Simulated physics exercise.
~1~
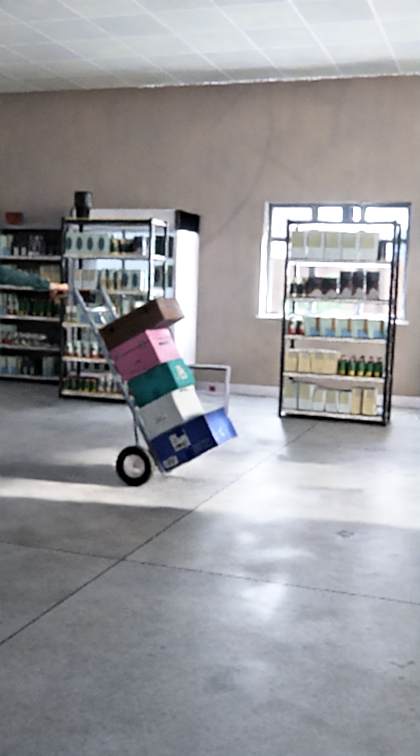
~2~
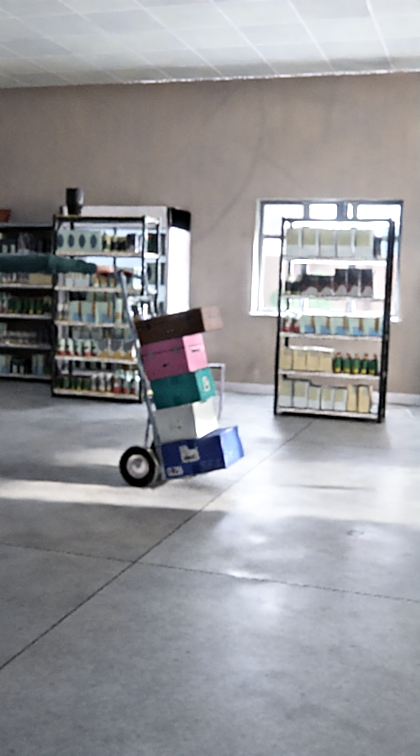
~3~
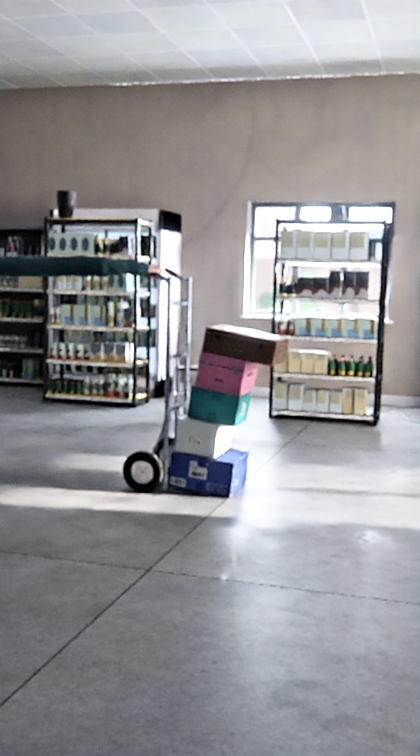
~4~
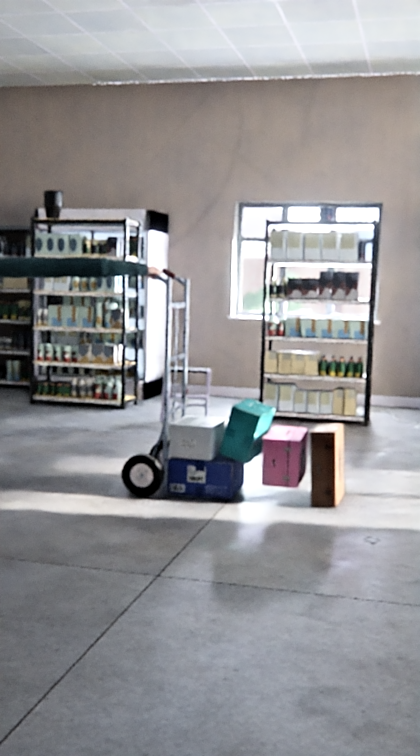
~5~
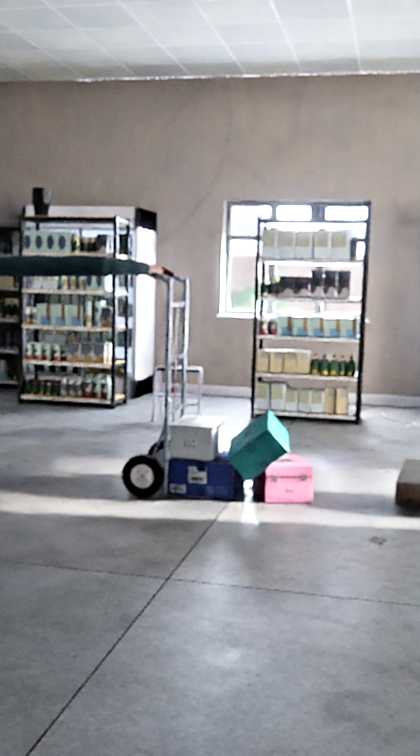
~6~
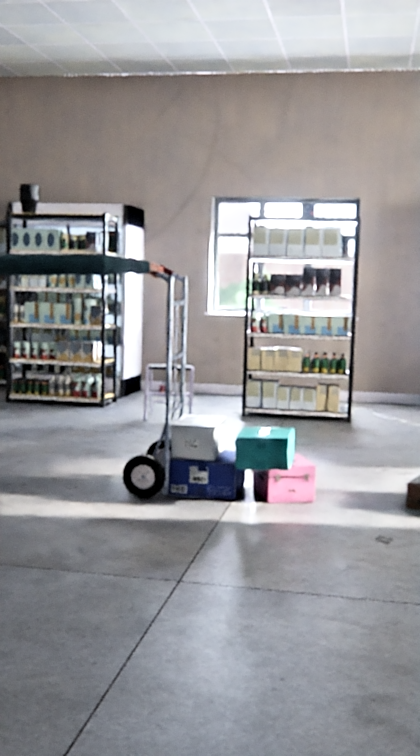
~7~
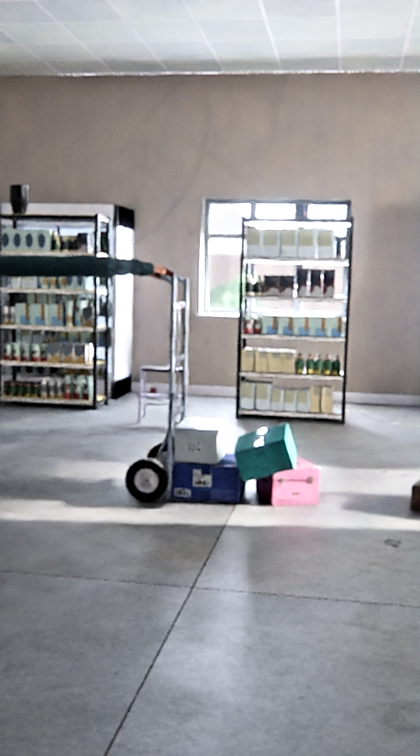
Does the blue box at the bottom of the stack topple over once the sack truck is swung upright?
No, the blue box stays upright at the foot of the truck with the white one still on top of it. Only the turquoise, pink and brown boxes above them come off.
